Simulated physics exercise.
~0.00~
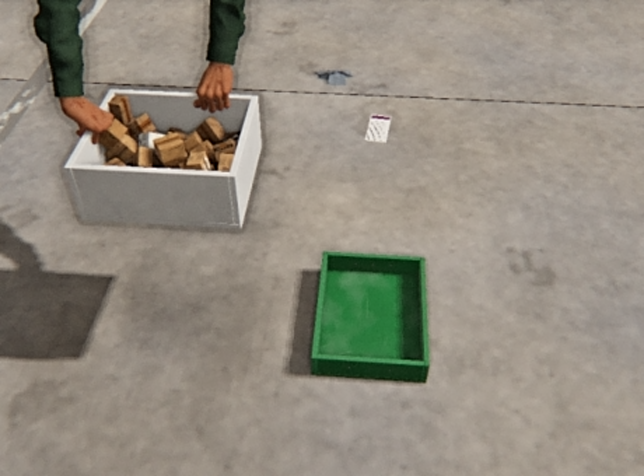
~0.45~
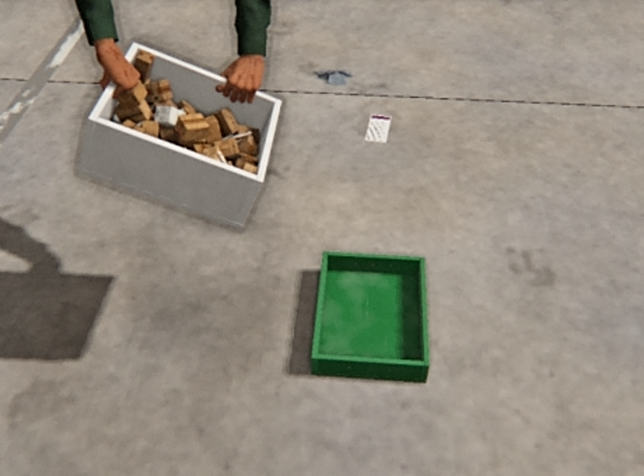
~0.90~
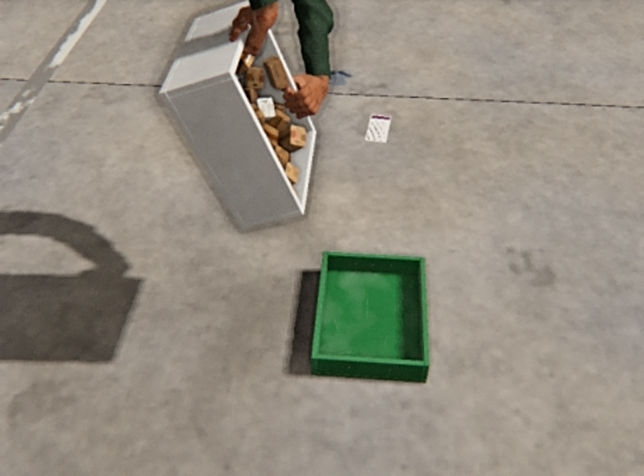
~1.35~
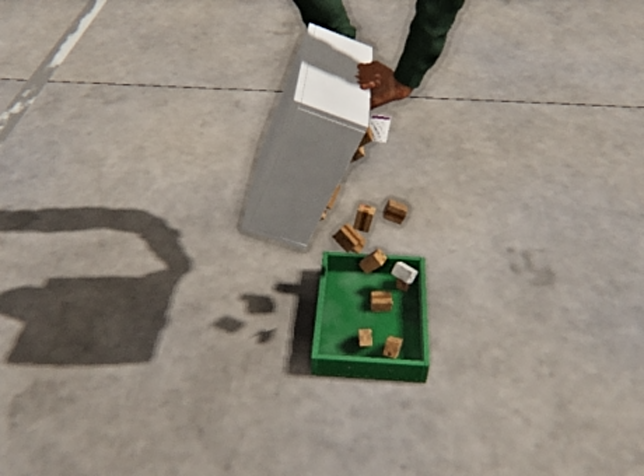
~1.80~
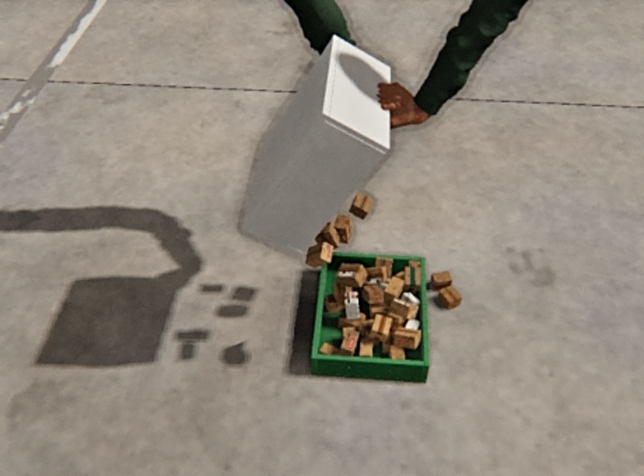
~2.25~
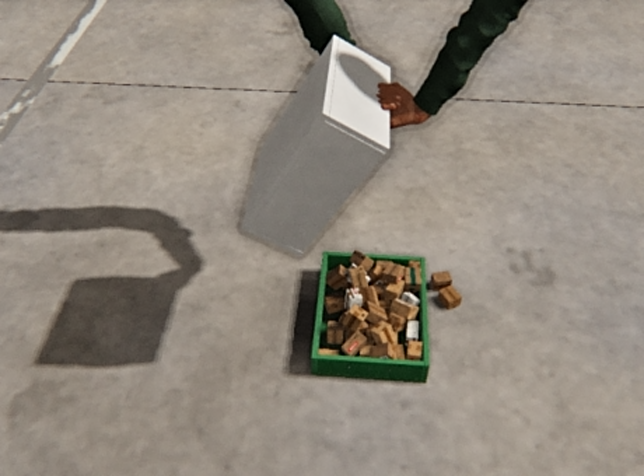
A white crate full of small brown parcels was lifted by a worker's hands, tilted to the right and tipped past upright, spilling them into a green carton below until it was heaped full, with two lying on the ground beside it.
